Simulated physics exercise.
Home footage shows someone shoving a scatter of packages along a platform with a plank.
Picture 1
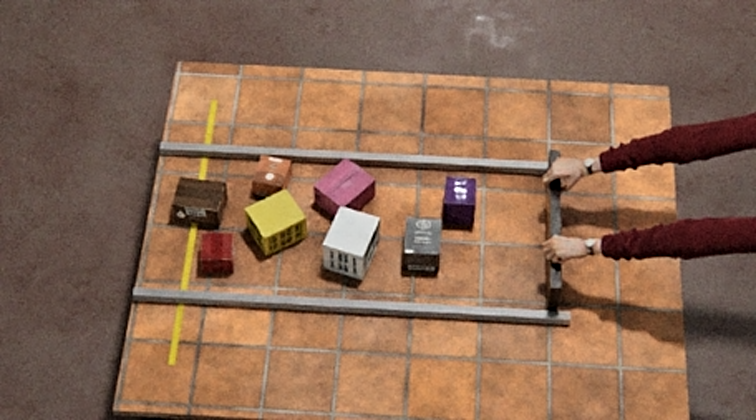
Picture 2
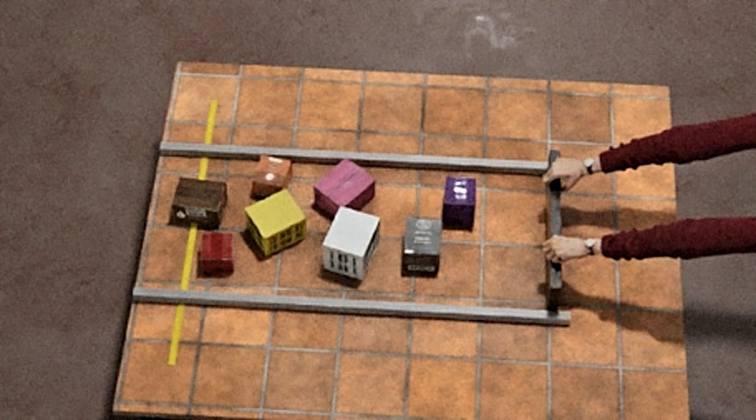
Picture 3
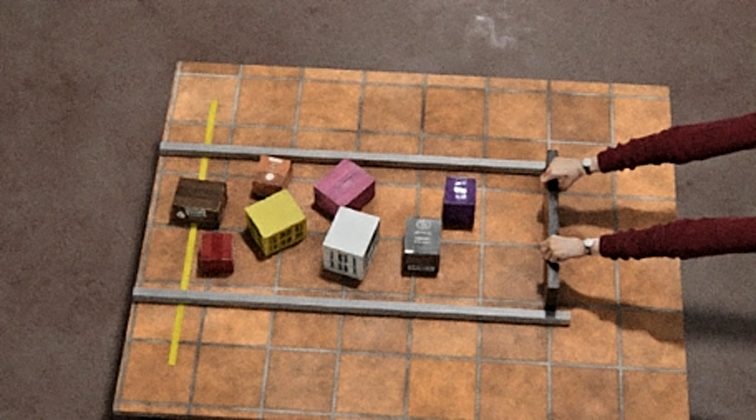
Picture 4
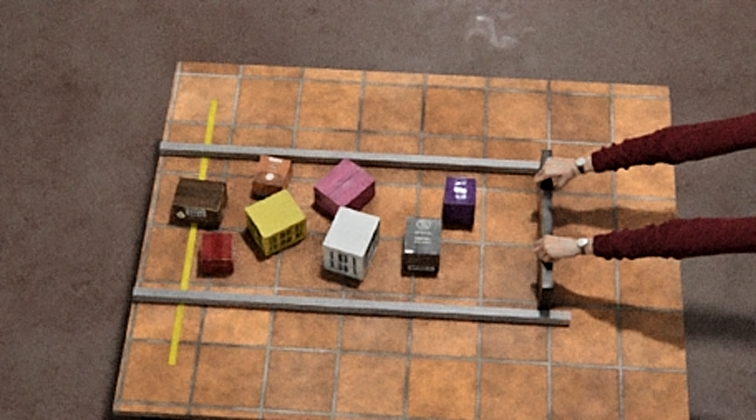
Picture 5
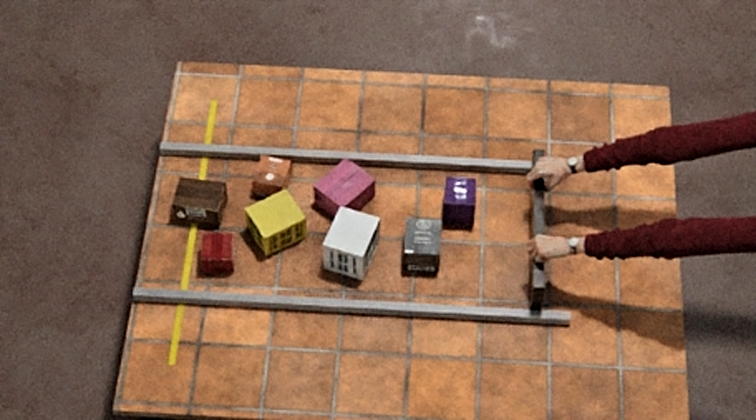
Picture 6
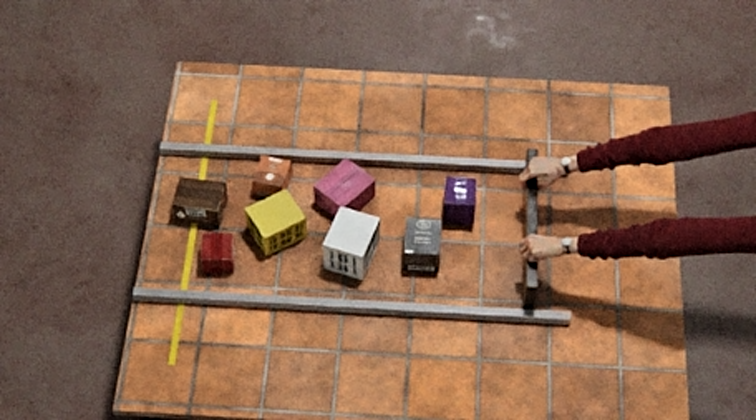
On a tiled platform, eight boxes of various colours sit scattered between two rails, with a strip of yellow tape at the left. Two hands in dark red sleeves hold a plank at the right, at first almost still, then slide it slightly left toward the boxes, which stay in place untouched.
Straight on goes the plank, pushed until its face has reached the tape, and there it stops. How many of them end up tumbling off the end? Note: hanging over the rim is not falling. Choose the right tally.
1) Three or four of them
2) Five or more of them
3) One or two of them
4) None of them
The answer is 2.
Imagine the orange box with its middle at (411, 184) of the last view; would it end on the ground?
In that case it never drops.
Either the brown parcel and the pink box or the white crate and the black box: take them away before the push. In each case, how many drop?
That makes 3 fallen, then 3 fallen in the other try.
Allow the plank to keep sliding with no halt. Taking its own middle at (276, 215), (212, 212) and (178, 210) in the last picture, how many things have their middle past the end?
Result per place: 1; 4; 6.
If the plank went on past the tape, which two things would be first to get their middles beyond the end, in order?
It would be the brown parcel and after it the yellow crate.
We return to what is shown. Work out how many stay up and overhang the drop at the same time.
0 overhanging.
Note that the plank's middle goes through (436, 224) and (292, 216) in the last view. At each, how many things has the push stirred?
Respectively 2 and 8.
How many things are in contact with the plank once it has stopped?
Count recorded: 2.
A little later, none off yet; brown parcel at rest near (200, 202); red box at rest near (218, 253); orange box at rest near (272, 178).
When it is over, the number that fall off is five or more; down, white crate, pink box, yellow crate, orange box, red box and brown parcel.
